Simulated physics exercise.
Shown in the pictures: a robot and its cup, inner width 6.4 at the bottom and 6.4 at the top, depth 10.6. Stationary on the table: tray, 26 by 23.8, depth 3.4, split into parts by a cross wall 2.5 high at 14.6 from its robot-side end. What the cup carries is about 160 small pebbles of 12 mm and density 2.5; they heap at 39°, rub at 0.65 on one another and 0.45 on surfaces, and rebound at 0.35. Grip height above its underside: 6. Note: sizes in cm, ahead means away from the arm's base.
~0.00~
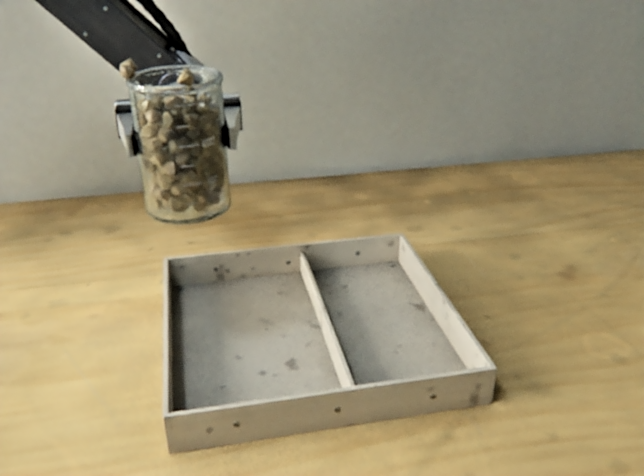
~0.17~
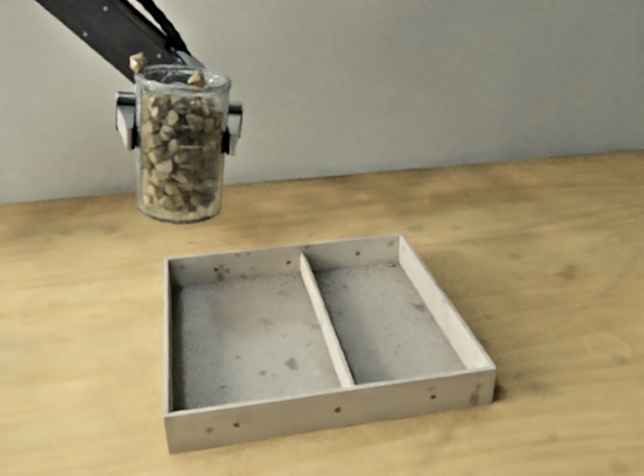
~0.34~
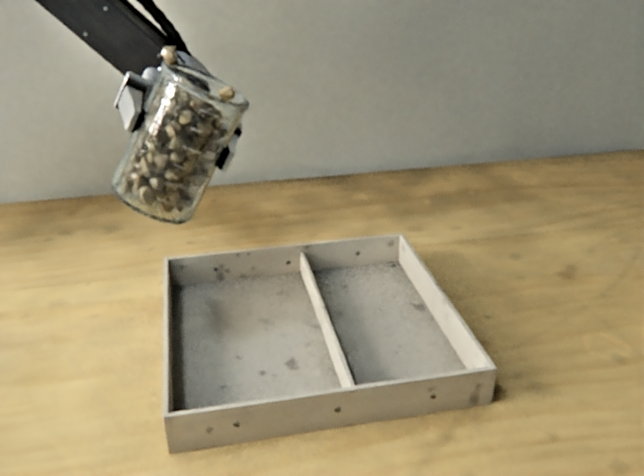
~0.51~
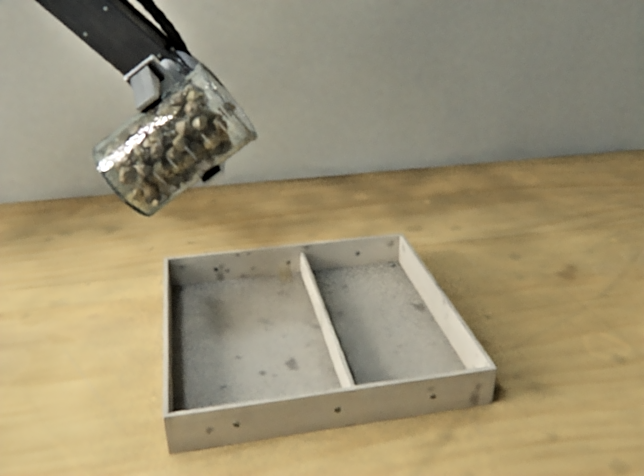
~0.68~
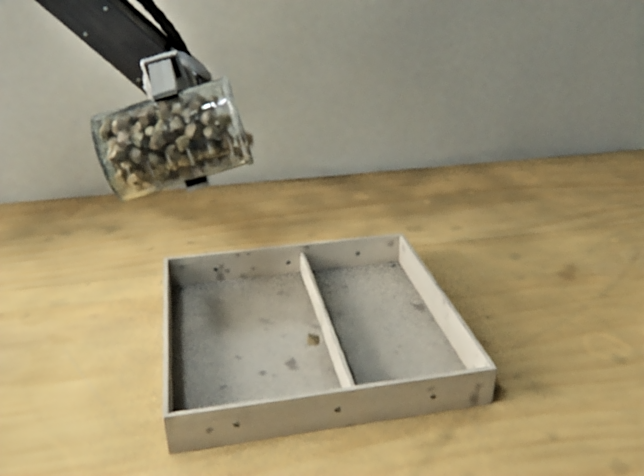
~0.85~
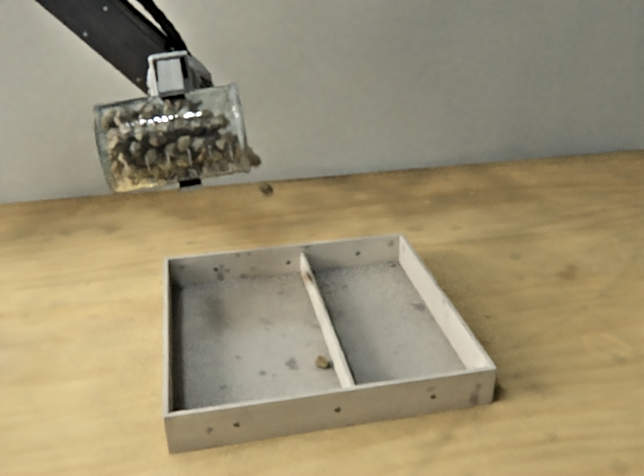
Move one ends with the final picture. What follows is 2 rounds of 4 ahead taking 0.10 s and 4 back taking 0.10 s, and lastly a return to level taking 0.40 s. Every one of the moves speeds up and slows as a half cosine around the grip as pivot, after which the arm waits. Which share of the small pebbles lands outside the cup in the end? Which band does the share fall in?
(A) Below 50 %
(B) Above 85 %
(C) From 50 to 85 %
From 50 to 85 %.
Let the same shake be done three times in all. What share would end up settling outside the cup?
Approx. 75 per cent.
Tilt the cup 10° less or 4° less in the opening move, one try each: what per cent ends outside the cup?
About 40 and 55 %.
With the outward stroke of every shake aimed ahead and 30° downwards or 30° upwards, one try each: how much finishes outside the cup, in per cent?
Estimates, in order: 35 % then 85 %.
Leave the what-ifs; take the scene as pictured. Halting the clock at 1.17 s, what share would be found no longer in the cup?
About 40 in a hundred parts are out by then.
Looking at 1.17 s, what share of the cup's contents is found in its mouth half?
Some 55 per cent.
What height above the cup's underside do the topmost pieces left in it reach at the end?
About 5.0 cm.
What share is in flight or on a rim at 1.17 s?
Some 3 percent.
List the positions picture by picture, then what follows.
The cup middle at (182, 146), level; upper third of the load around (177, 116), from x 130 to 220, top at y 65; 161 in the cup, in the first picture.
The cup middle at (181, 146), tilted 8° forward; upper third of the load around (181, 114), from x 140 to 215, top at y 60, in the second picture.
The cup middle at (178, 145), tilted 29° forward; upper third of the load around (180, 115), from x 130 to 230, top at y 55, in the third picture.
The cup middle at (175, 143), tilted 56° forward; upper third of the load around (185, 121), from x 110 to 285, top at y 90; 160 in the cup, 1 in flight or on a rim, in the fourth picture.
The cup middle at (173, 140), tilted 77° forward; upper third of the load around (176, 122), from x 105 to 315, top at y 100; 160 in the cup, 1 in the robot-side part, in the fifth picture.
The cup middle at (173, 139), tilted 85° forward; upper third of the load around (163, 123), from x 110 to 320, top at y 105; 158 in the cup, 2 in the robot-side part, 1 in flight or on a rim, in the sixth picture.
After 1.17 s, tilted 85° forward, highest piece 22 above the table; 95 in the cup, 38 in the far-side part, 23 in the robot-side part, 5 in flight or on a rim.
After 1.49 s, tilted 29° forward, highest piece 25 above the table; 61 in the far-side part, 59 in the cup, 41 in the robot-side part.
After 1.85 s, level, highest piece 20 above the table; 61 in the far-side part, 59 in the cup, 41 in the robot-side part.
After 2.90 s, level, highest piece 20 above the table; 61 in the far-side part, 59 in the cup, 41 in the robot-side part.
In the end, 61 in the far-side part, 59 in the cup, 41 in the robot-side part. That is 63 % outside the cup.
